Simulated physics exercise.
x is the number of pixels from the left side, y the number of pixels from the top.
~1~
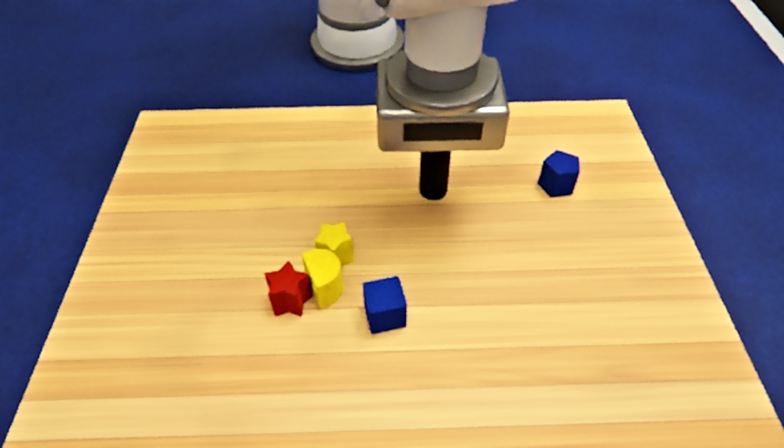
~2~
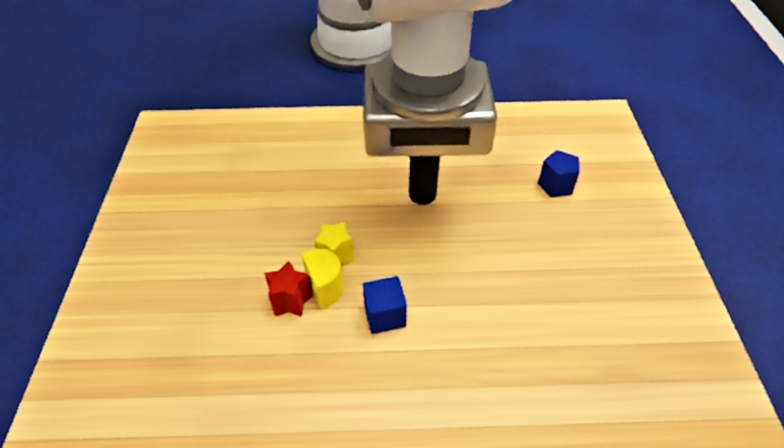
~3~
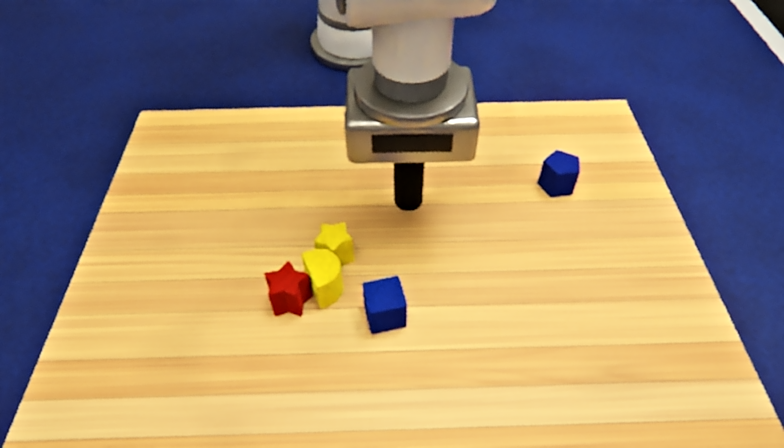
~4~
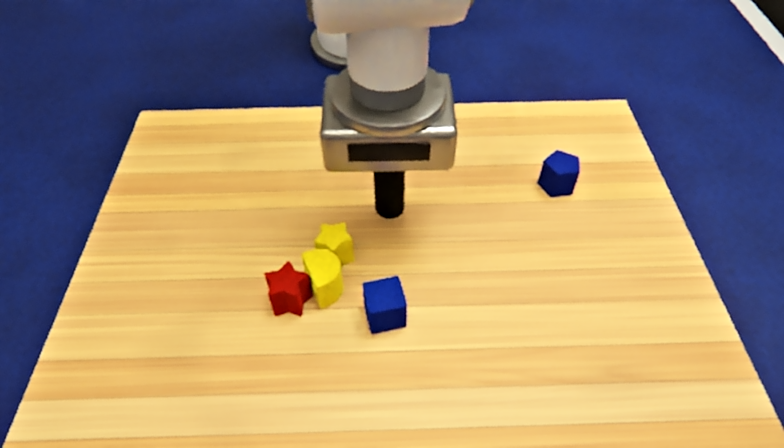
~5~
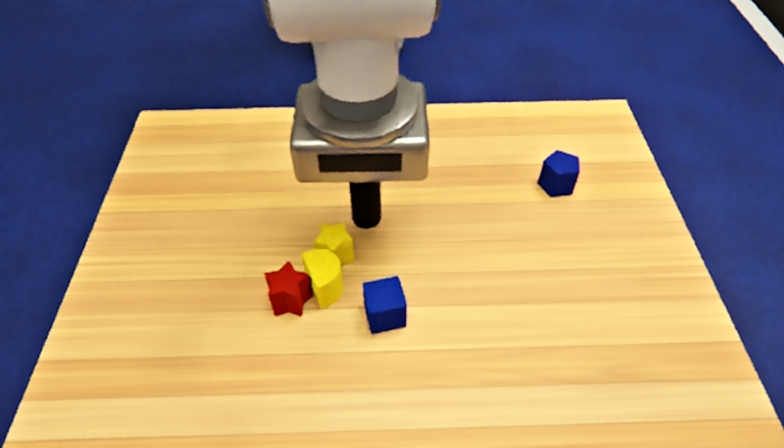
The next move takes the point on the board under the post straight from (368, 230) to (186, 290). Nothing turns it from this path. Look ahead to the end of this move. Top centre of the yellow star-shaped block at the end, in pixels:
It should be at about (292, 255).
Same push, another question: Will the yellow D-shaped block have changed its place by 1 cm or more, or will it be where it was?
Here's my answer: The yellow D-shaped block gets displaced.
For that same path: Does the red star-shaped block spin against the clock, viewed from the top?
Short answer: No.
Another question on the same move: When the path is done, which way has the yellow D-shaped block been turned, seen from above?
Looking down on the board, it turns counter-clockwise.
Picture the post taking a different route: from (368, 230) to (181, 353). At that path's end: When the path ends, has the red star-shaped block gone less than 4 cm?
No, it doesn't check out.
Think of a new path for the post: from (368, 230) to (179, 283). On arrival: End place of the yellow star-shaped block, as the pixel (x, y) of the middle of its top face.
The answer is (294, 251).
On the path given first. One third of the way, post (308, 239); red star-shaped block (282, 283), turned 20° clockwise; yellow D-shaped block (321, 278), turned 25° anticlockwise; yellow star-shaped block (305, 252), turned 60° anticlockwise.
Two thirds of the way, post (246, 259); red star-shaped block (281, 285), turned 20° clockwise; yellow D-shaped block (322, 279), turned 25° anticlockwise; yellow star-shaped block (292, 255), turned 105° anticlockwise.
At the end, post (181, 280); red star-shaped block (281, 285), turned 20° clockwise; yellow D-shaped block (322, 279), turned 25° anticlockwise; yellow star-shaped block (292, 255), turned 105° anticlockwise.
